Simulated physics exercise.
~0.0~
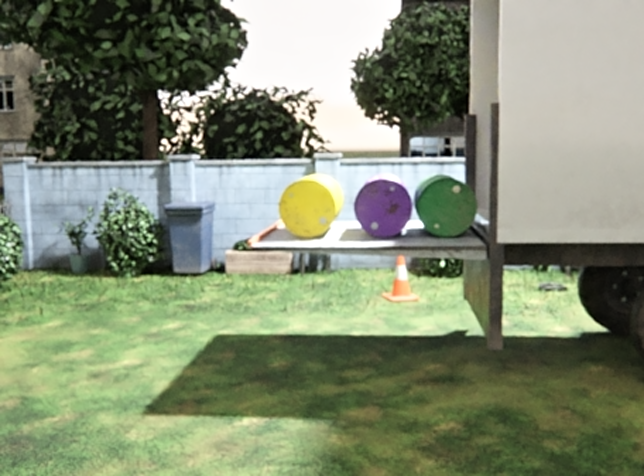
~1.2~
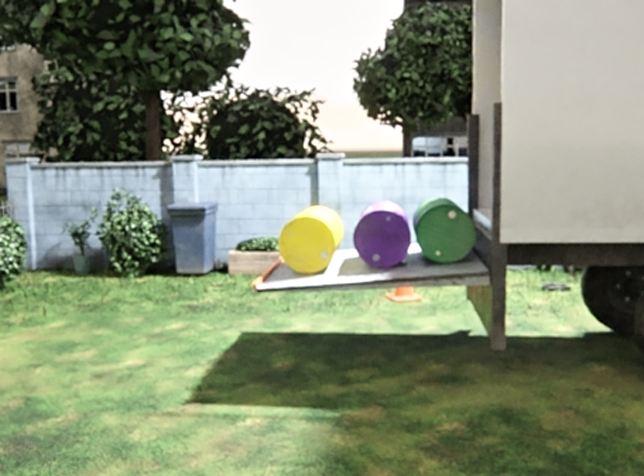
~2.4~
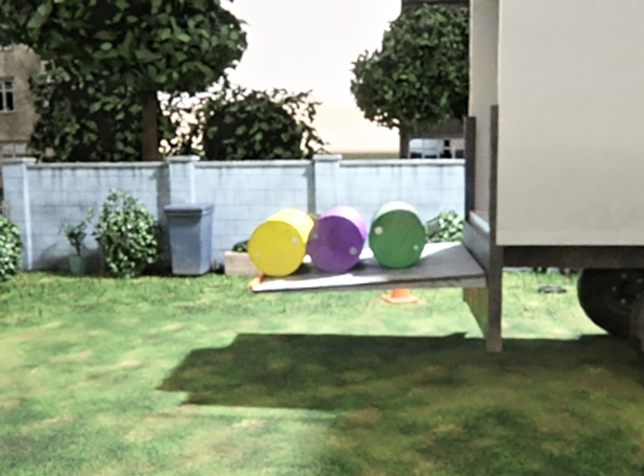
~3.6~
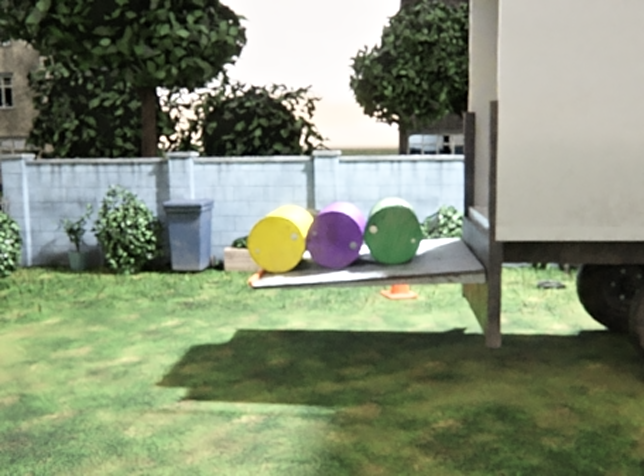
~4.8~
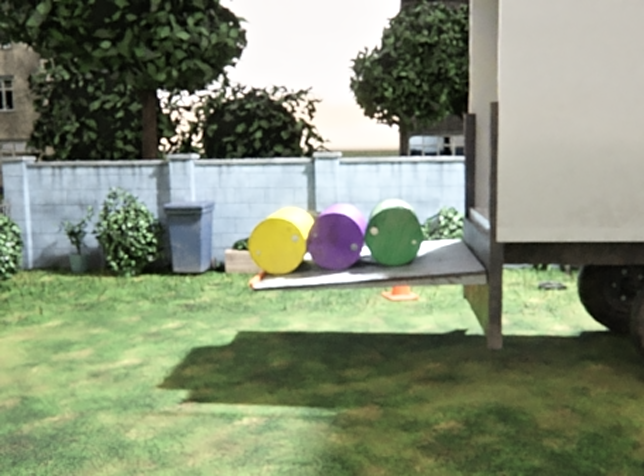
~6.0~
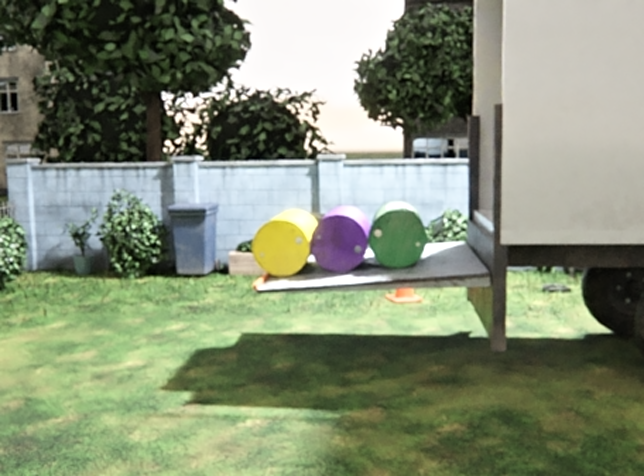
A lorry's tail platform tips down leftward, and three coloured drums roll left and stay aboard.
